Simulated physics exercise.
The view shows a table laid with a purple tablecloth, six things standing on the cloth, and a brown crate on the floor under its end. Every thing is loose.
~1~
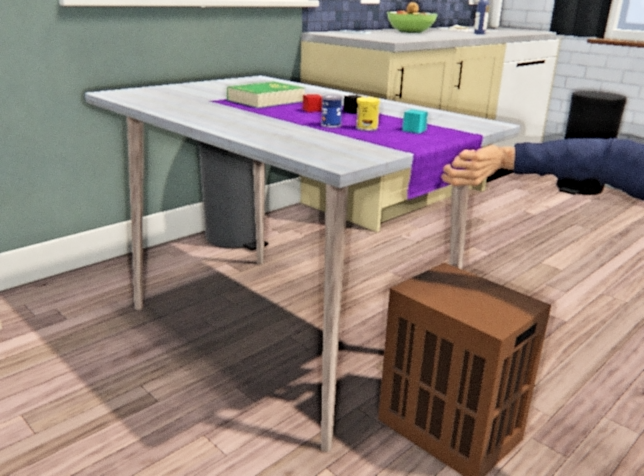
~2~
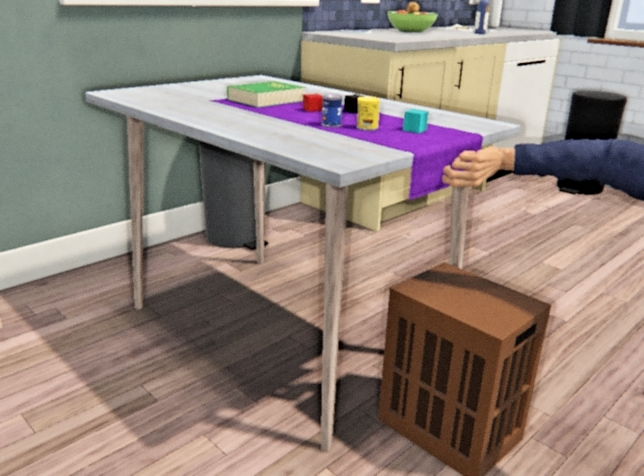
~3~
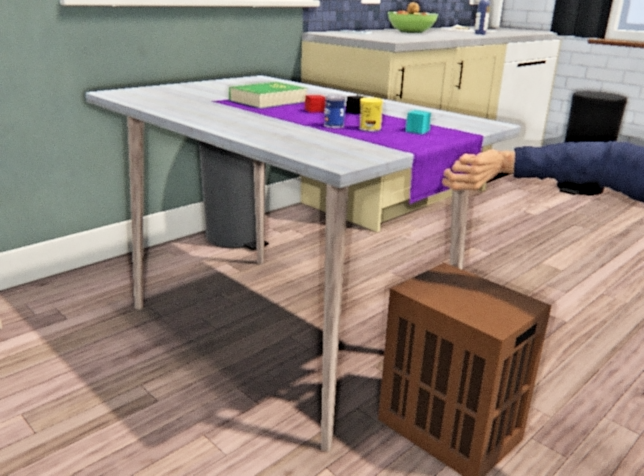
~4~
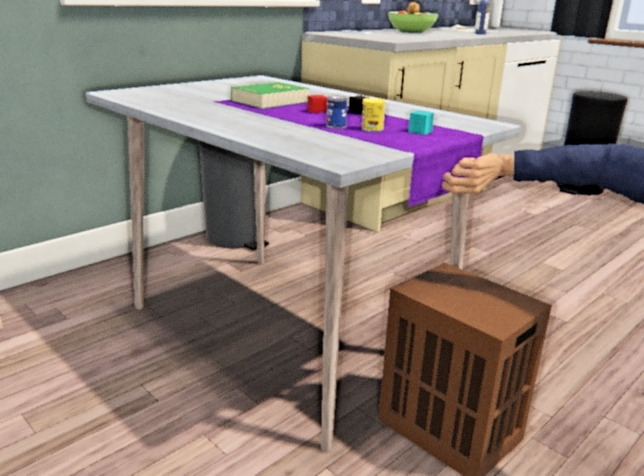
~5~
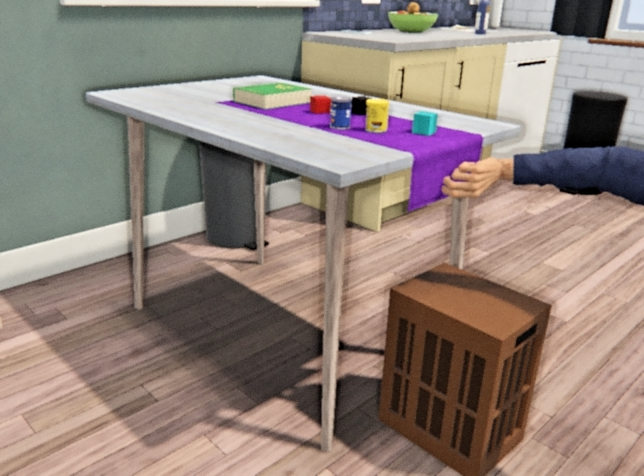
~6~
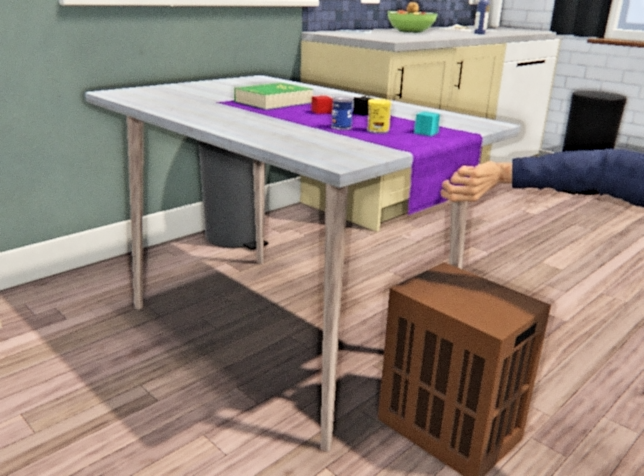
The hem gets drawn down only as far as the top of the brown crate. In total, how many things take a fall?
Two in total.
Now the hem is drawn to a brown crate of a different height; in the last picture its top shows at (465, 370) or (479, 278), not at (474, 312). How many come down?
The tally is 4 and 1.
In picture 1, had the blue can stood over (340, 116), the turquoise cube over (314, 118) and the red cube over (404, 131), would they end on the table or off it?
The blue can ends up still aboard; the turquoise cube ends up still aboard; the red cube ends up knocked off.
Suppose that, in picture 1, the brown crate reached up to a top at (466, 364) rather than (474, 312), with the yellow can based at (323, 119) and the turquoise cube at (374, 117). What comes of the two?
The yellow can? Lost. The turquoise cube? Lost.
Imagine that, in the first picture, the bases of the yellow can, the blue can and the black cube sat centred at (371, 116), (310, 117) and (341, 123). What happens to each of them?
Looking at each one, the yellow can remains in position, the blue can remains in position and the black cube remains in position.
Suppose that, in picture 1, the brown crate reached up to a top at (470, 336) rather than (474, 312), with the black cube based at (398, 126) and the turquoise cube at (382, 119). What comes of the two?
In the end the black cube is no longer on top and the turquoise cube is no longer on top.
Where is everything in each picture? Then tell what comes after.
Hem (407, 199); turquoise cube (416, 111); yellow can (369, 99); blue can (332, 97); black cube (354, 96); red cube (313, 95); top of the crate (474, 312), in the first picture.
Hem (408, 200); turquoise cube (417, 111), in the second picture.
Hem (410, 204); yellow can (372, 100), in the third picture.
Hem (408, 206); blue can (338, 97); top of the crate (474, 312), in the fourth picture.
Hem (408, 211); black cube (362, 97), in the fifth picture.
Hem (408, 215); turquoise cube (428, 113); yellow can (380, 101); blue can (343, 98); black cube (364, 98); red cube (322, 97), in the sixth picture.
Early on, hem near (439, 260); turquoise cube gone.
Midway, hem on the crate; turquoise cube and yellow can gone.
Finally, hem on the crate; turquoise cube and yellow can gone. It carries off two.
